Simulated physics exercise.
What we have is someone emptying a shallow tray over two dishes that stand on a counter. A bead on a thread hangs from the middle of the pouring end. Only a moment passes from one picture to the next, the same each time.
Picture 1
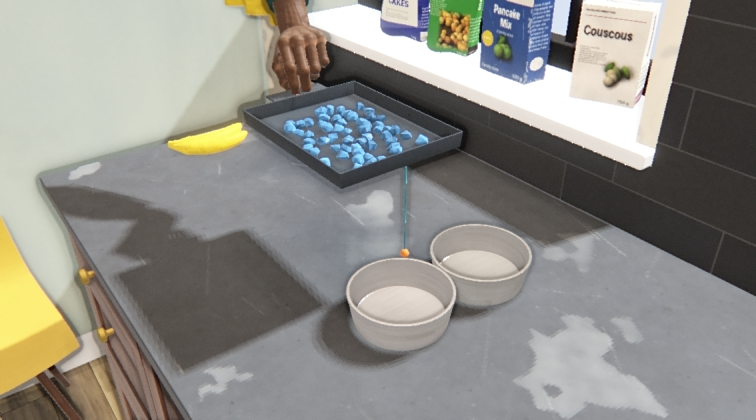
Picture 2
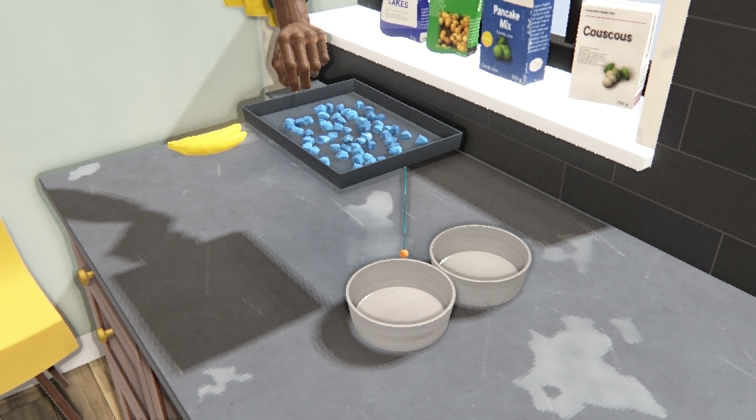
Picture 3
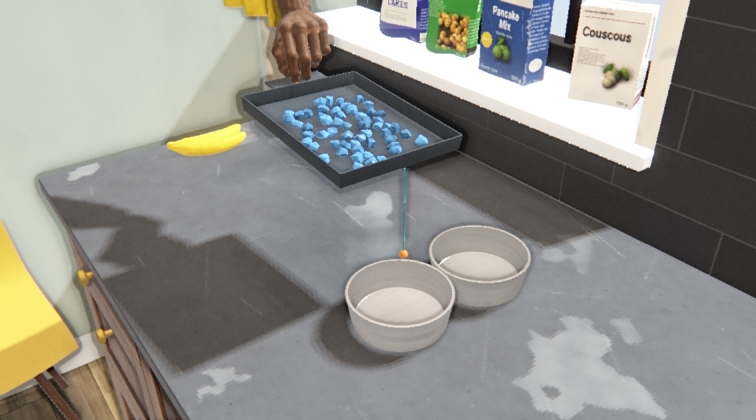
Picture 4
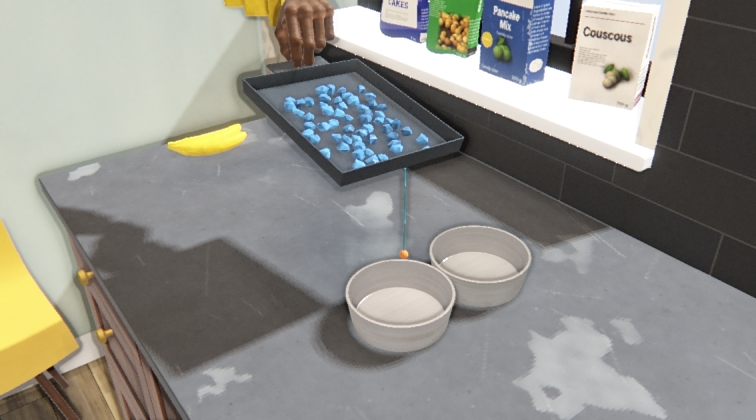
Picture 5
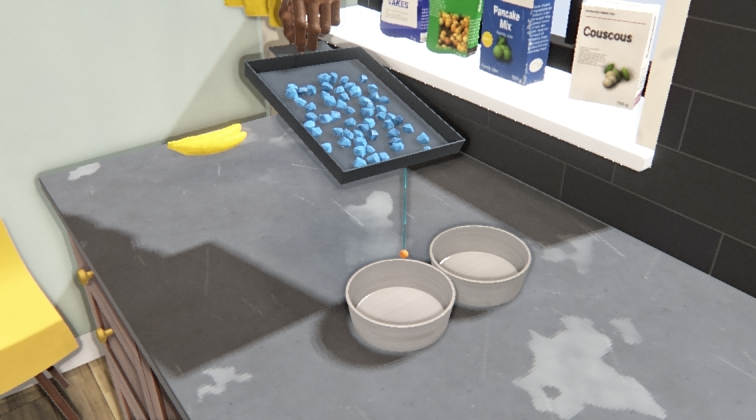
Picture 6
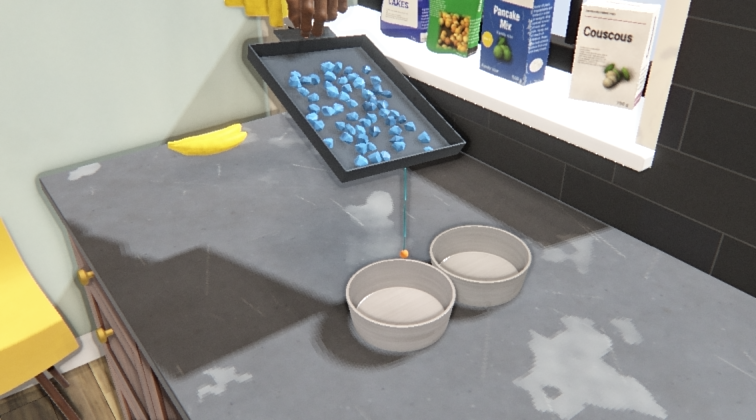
Dark tray of small blue pieces being tilted steadily by a hand raising its far end above two pale round dishes.
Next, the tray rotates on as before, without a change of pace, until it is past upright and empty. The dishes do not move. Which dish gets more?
It favours the right-hand dish.
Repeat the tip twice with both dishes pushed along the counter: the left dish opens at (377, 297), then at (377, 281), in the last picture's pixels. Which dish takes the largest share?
One: The right-hand dish. Two: The right-hand dish.
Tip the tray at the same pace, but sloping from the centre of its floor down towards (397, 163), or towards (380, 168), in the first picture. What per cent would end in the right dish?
Near 20 % and 0 %.
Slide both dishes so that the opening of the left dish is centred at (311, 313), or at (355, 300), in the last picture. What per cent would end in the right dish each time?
Near 30 % and 80 %.
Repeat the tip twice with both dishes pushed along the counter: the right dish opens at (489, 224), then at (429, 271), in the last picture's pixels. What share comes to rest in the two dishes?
First some 60, then 70 per cent.
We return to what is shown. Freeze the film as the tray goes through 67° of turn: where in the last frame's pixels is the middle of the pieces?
Close to (429, 144).
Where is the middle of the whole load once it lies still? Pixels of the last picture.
Close to (465, 278).
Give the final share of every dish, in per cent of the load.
For the left dish some 30 %, for the right dish some 70 %.
Soon, tray tipped steeply; nearly all on the tray; a stray few in the air.
A while on, tray tipped past a quarter turn; about half on the tray; a small part in the left dish; about a third in the right dish; a stray few outside both; a small part in the air.
Towards the end, tray tipped past a quarter turn; about a quarter in the left dish; about two thirds in the right dish; a small part outside both.
Finally, tray tipped past a quarter turn; about a quarter in the left dish; about two thirds in the right dish; a small part outside both.
